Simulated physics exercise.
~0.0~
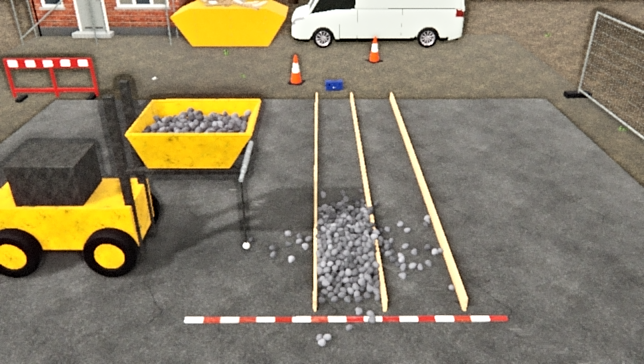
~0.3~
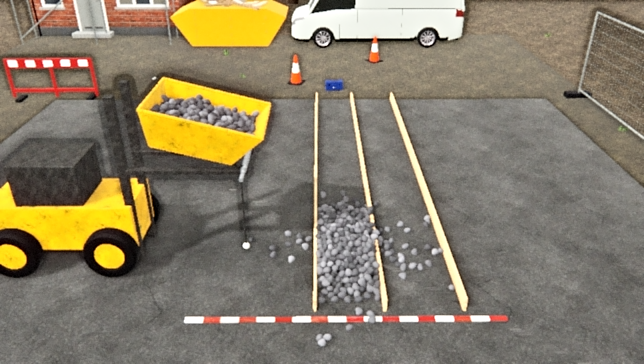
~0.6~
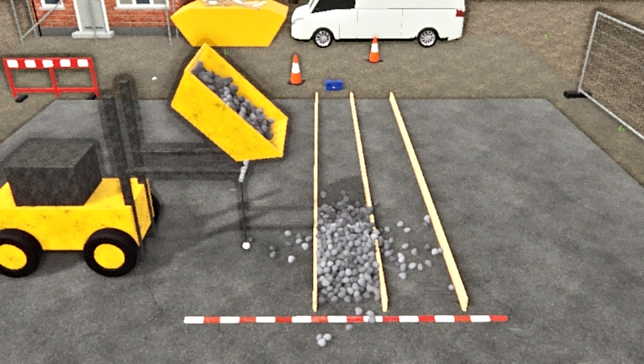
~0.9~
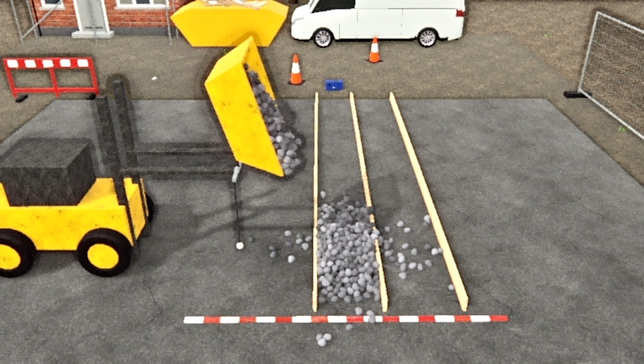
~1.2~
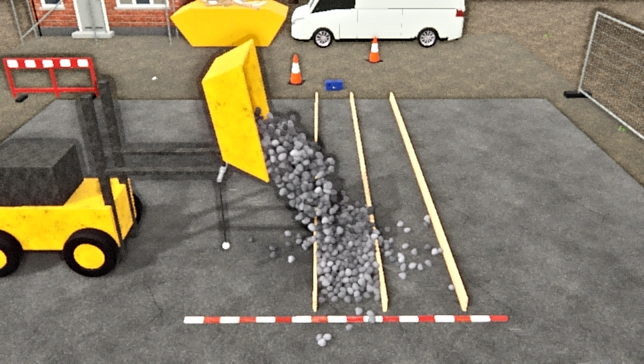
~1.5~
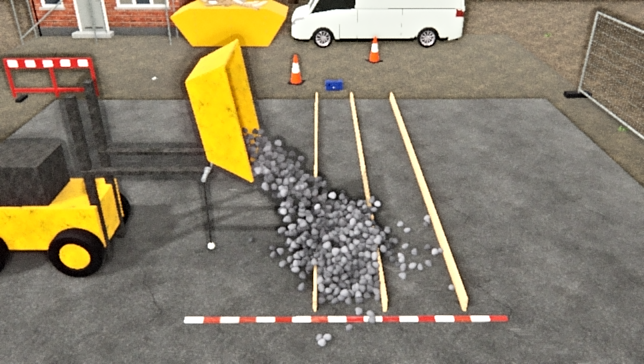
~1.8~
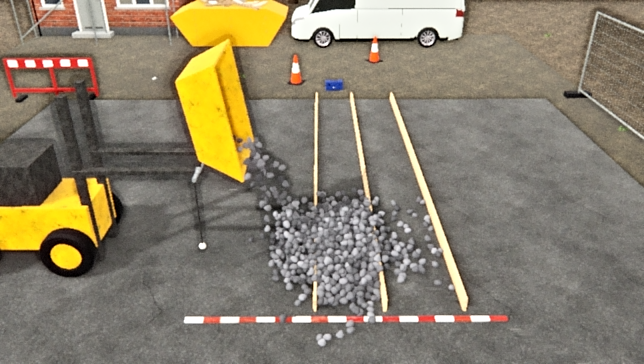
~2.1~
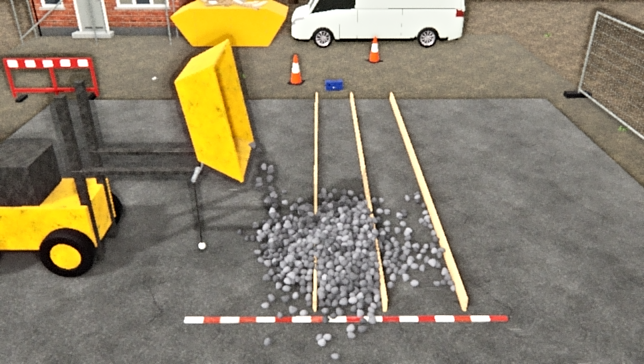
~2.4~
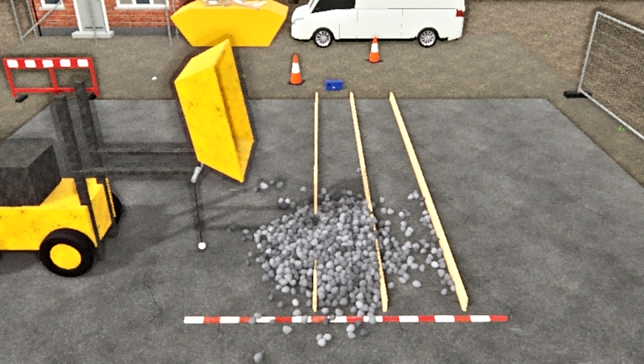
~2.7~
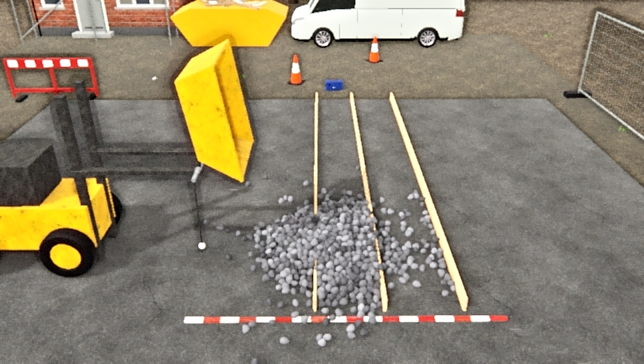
At the start, a yellow forklift-like machine on the left holds a yellow skip of grey stones level, beside three wooden boards on dark ground, with an earlier heap lying mostly between the left two. The skip tips steadily to the right until it is almost upright, and the stones slide toward its lower edge. They pour out in a thick stream onto the old heap while the machine draws back to the left. The flow thins and stops as stones spread around the boards. Finally the emptied skip stays steeply tipped, with a wide heap mainly across and left of the near bay and a few more stones in the right one.
